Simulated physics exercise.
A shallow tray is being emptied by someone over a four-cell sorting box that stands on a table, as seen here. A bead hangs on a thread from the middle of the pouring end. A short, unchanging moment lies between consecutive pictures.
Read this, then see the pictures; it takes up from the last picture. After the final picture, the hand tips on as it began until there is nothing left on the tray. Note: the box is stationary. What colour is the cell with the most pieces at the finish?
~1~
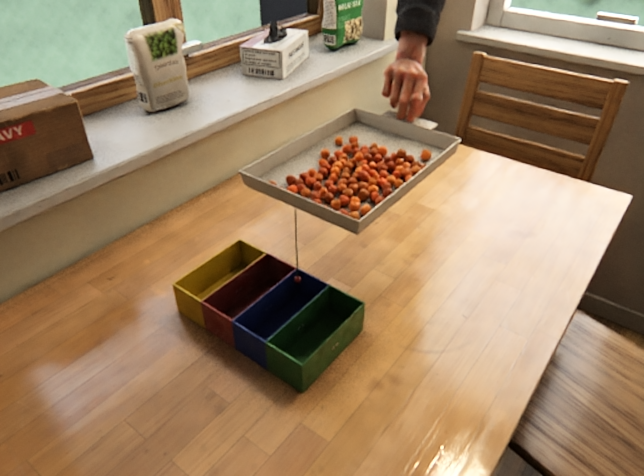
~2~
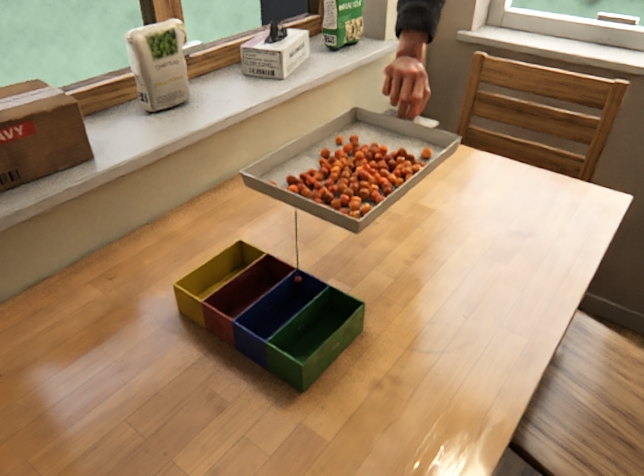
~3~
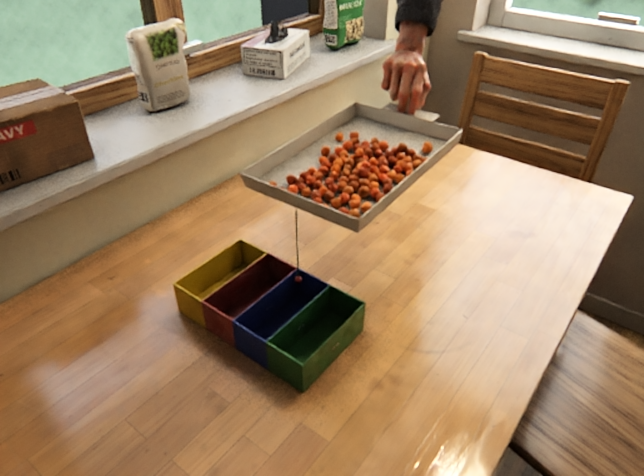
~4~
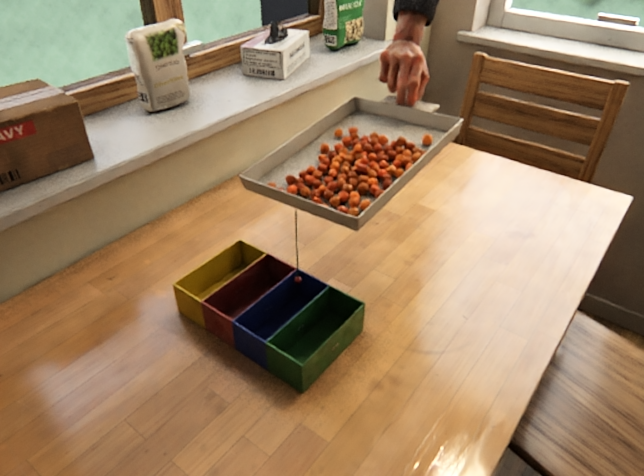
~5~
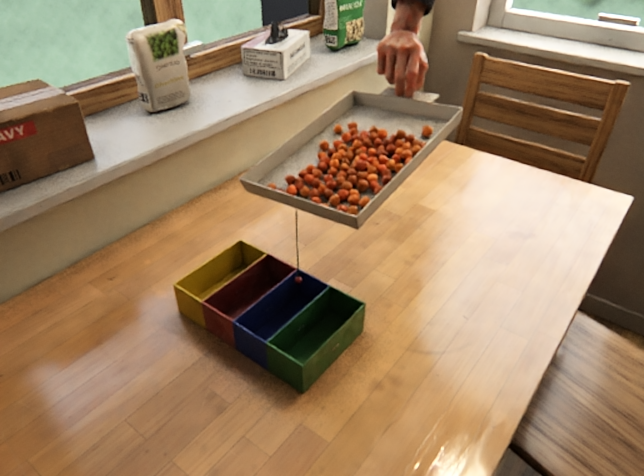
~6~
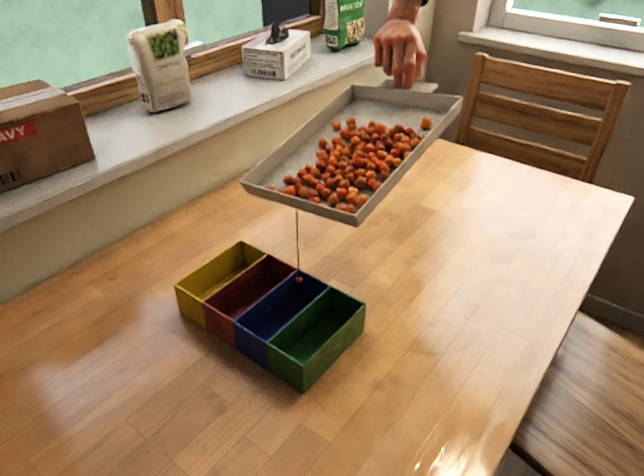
It is red.
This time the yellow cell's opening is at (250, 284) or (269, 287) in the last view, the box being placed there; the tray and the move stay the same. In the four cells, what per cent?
First 60 %, then 30 %.
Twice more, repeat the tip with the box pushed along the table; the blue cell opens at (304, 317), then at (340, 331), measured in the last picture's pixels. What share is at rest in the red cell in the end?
It would be roughly 20 per cent, followed by roughly 0 per cent.
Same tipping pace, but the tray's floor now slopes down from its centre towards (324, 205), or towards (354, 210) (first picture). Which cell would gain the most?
Try 1 - the cell in green; try 2 - the cell in green.
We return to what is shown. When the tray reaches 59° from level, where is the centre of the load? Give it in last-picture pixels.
Centre estimate: (296, 160).
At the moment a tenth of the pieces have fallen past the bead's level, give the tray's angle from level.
Tilt: Around 105 degrees.
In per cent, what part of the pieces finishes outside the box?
About 10 %.
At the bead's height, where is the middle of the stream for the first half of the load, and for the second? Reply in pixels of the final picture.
At (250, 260) for the first part, then at (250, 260) for the others.
Soon after the last picture, tray tipped steeply; all on the tray.
A little later, tray tipped right over; all on the tray.
Later still, tray tipped past a quarter turn; about half in the red cell; about a quarter in the yellow cell; a small part in the blue cell; a stray few in the green cell; a small part falling or outside the box.
At rest, tray tipped past a quarter turn; about half in the red cell; about a quarter in the yellow cell; a small part in the blue cell; a stray few in the green cell; a small part outside the box.
